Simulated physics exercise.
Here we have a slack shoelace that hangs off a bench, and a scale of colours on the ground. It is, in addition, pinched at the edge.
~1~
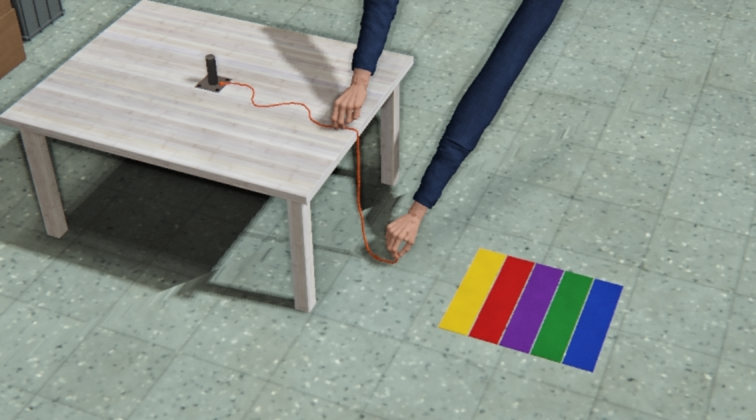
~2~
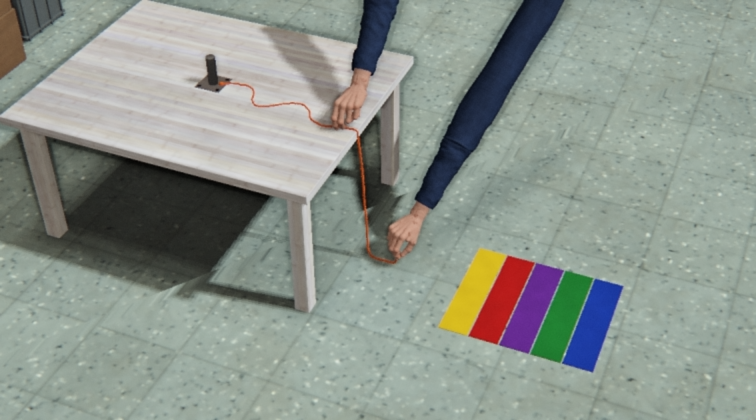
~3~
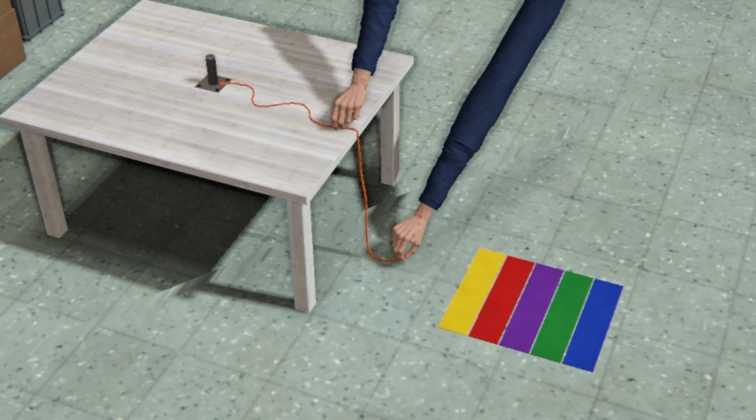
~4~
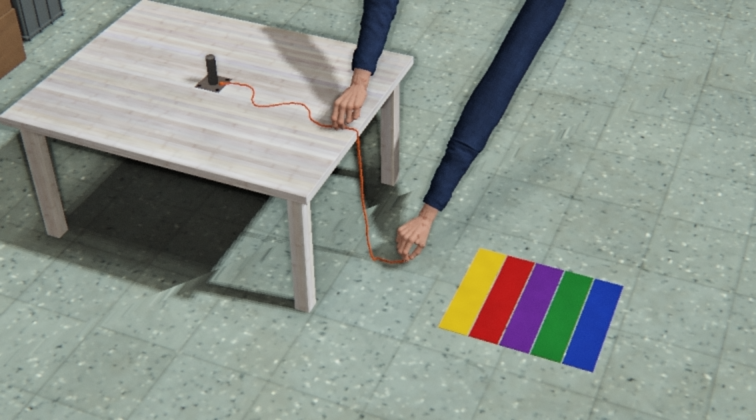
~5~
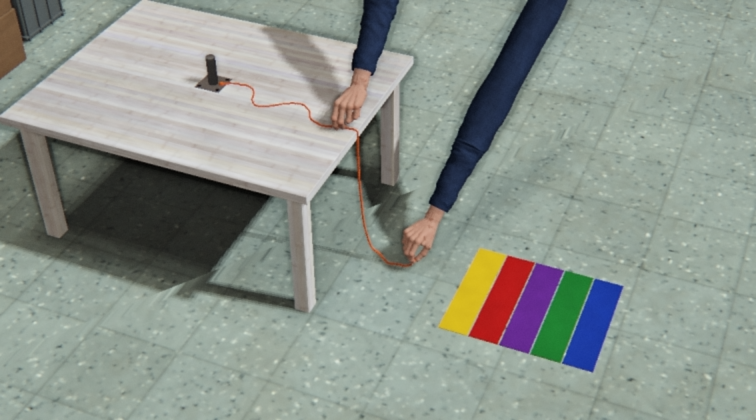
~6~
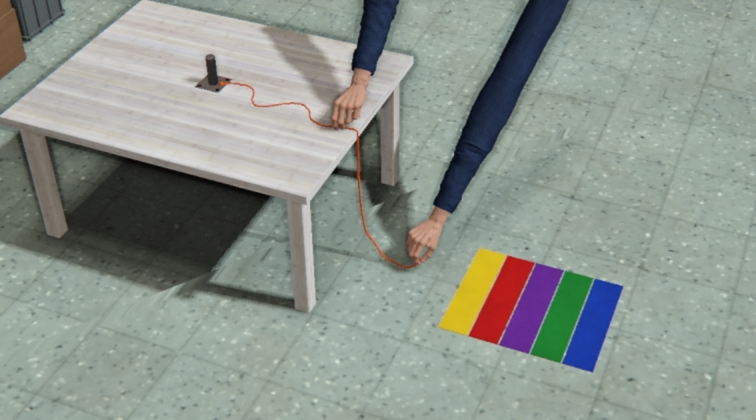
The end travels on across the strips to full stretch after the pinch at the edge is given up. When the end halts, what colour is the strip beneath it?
Purple.
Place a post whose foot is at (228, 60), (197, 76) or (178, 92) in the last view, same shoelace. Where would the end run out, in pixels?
The first try gives about (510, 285), the second about (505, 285) and the third about (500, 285).
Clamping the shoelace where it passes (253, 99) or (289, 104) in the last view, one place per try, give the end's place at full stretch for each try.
Try one gives (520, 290); try two gives (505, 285).
Soon after, end near (486, 280); over yellow.
Then, end near (516, 288); over red.
At full stretch, end near (533, 293); over purple. It gets as far as the purple strip.
